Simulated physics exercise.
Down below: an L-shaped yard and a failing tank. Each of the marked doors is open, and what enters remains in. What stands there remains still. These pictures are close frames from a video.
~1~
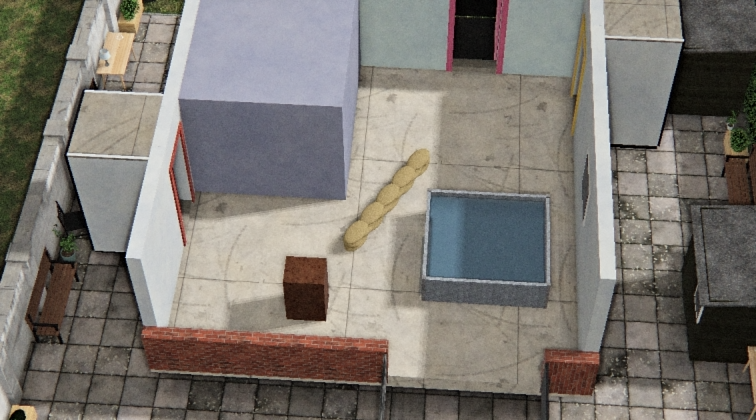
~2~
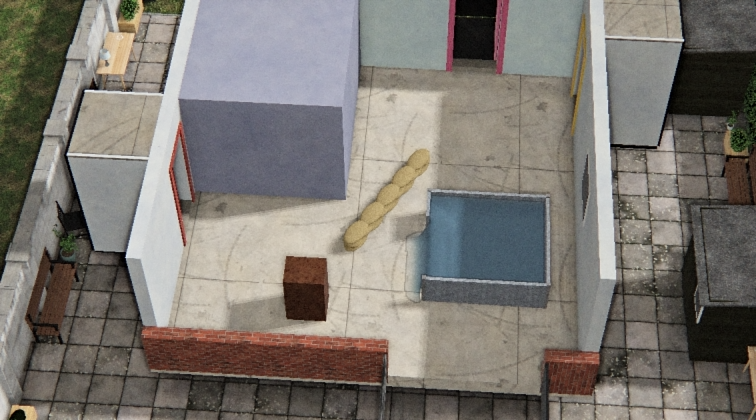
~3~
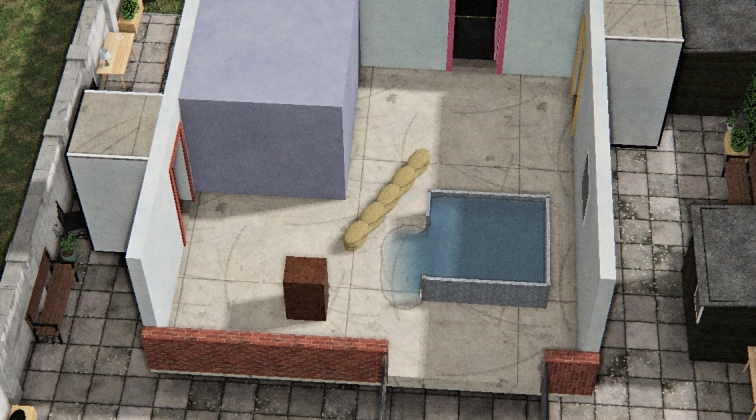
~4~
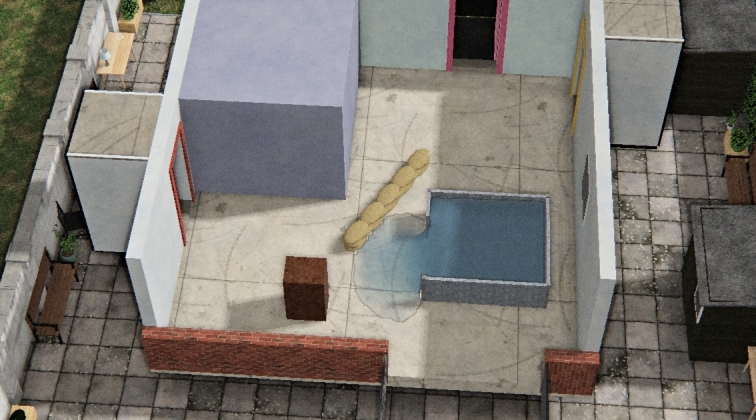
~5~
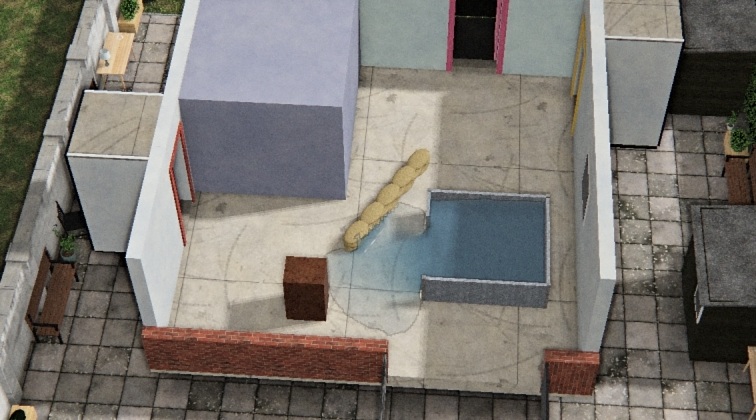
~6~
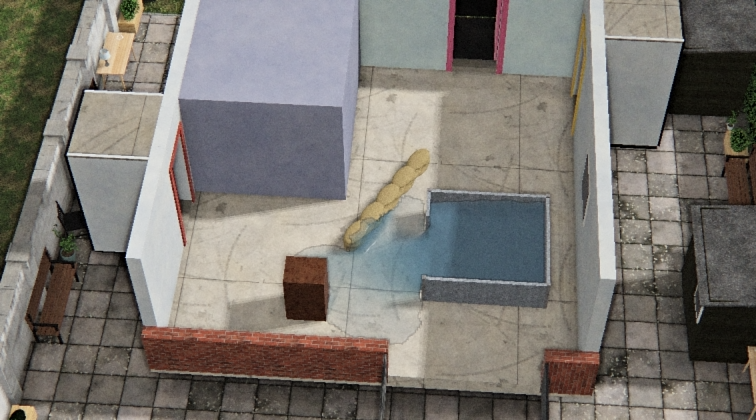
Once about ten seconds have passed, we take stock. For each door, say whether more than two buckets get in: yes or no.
Pink door: No; red door: Yes; yellow door: No.
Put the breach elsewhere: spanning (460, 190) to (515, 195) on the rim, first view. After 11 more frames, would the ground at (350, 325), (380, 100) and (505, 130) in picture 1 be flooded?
Listed order gives left alone; sopping; sopping.
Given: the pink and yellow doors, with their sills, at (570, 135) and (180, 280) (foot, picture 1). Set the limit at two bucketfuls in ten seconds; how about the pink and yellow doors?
Then: The pink one falls short, the yellow one tops the mark.
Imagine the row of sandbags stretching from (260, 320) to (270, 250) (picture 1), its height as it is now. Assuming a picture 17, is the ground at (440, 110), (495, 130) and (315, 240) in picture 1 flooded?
First spot stays unwetted, second stays unwetted, third gets soaked.
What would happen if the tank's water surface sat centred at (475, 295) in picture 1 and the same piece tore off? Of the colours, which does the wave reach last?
It is the yellow one.
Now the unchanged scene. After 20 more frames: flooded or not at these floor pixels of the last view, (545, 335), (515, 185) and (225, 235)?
Lab note, in the order given: Unwetted, wet through, wet through.
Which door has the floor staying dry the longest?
From what the pictures show, it's the one in pink.
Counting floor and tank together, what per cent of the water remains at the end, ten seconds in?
Estimate: 90 per cent.
A moment on, water covers 25 % of the floor; the pink door not reached, the red door not reached, the yellow door not reached.
Next, water covers 35 % of the floor; the pink door not reached, the red door wet at the sill, nothing in, the yellow door not reached.
Then, water covers 55 % of the floor; the pink door not reached, the red door over two buckets in, the yellow door not reached.
Later, water covers 70 % of the floor; the pink door wet at the sill, nothing in, the red door over two buckets in, the yellow door wet at the sill, nothing in.
In the end, water covers 90 % of the floor; the pink door wet at the sill, nothing in, the red door over two buckets in, the yellow door wet at the sill, nothing in.
